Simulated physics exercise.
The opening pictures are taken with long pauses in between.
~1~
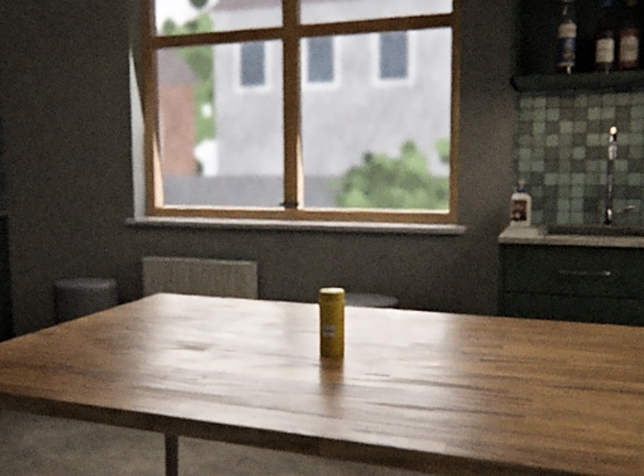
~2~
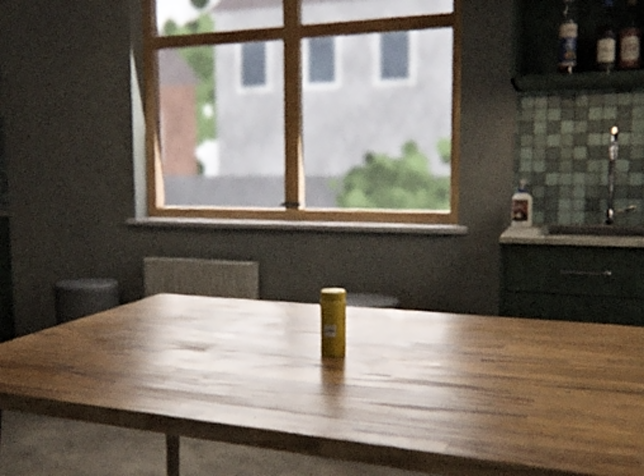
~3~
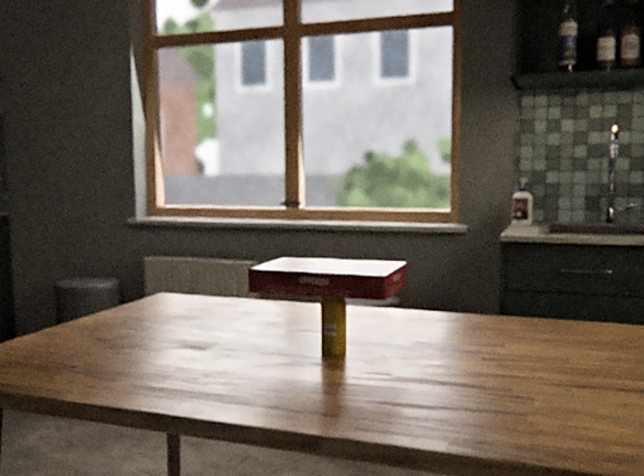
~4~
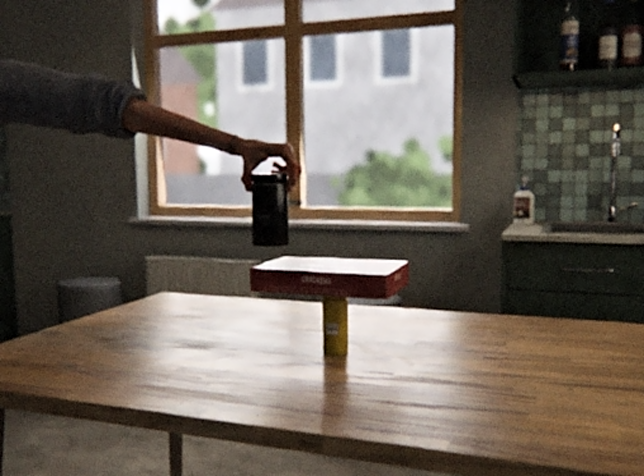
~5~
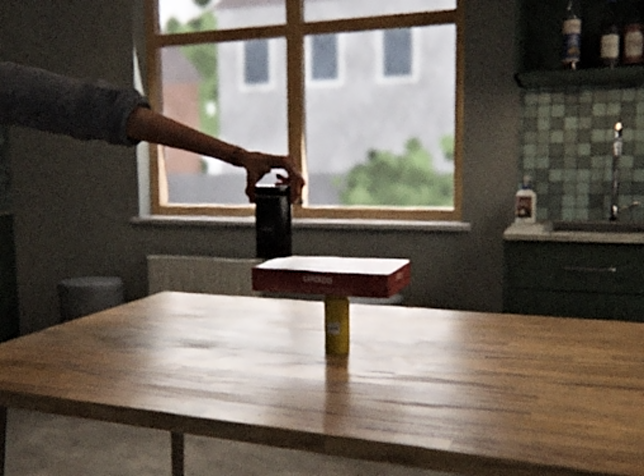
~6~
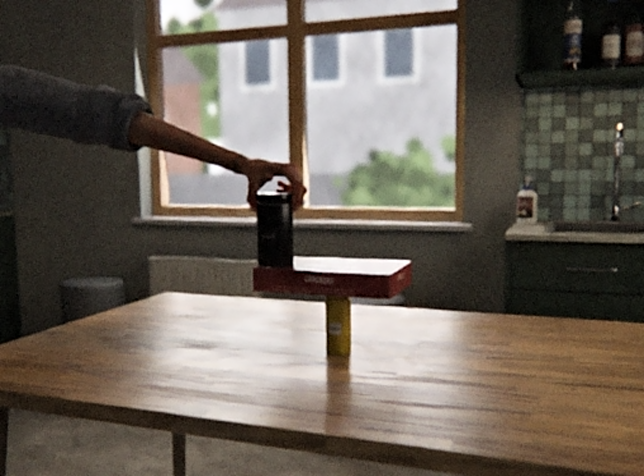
At first, a yellow can stands alone on a wooden table in front of a window. Then a flat red packet rests on top of the can, and a hand reaches in from the left with a black jar, lowering it onto the packet's left end and keeping hold of it.
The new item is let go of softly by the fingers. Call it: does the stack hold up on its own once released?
Does not hold.
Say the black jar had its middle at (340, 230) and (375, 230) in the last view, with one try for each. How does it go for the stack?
It stays steady first and tips over second.
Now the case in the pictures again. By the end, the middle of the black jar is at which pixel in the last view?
Roughly at pixel (184, 333).
Then, 0.50 s later than the last frame, black jar now fallen; red packet tilted by 69°.
Then, 1.00 s later than the last frame, red packet now fallen; yellow shaker tilted by 69°.
When it is over, fallen, red packet, black jar and yellow shaker. End places, in pixels of the last picture, black jar near (184, 333). The stack comes apart.
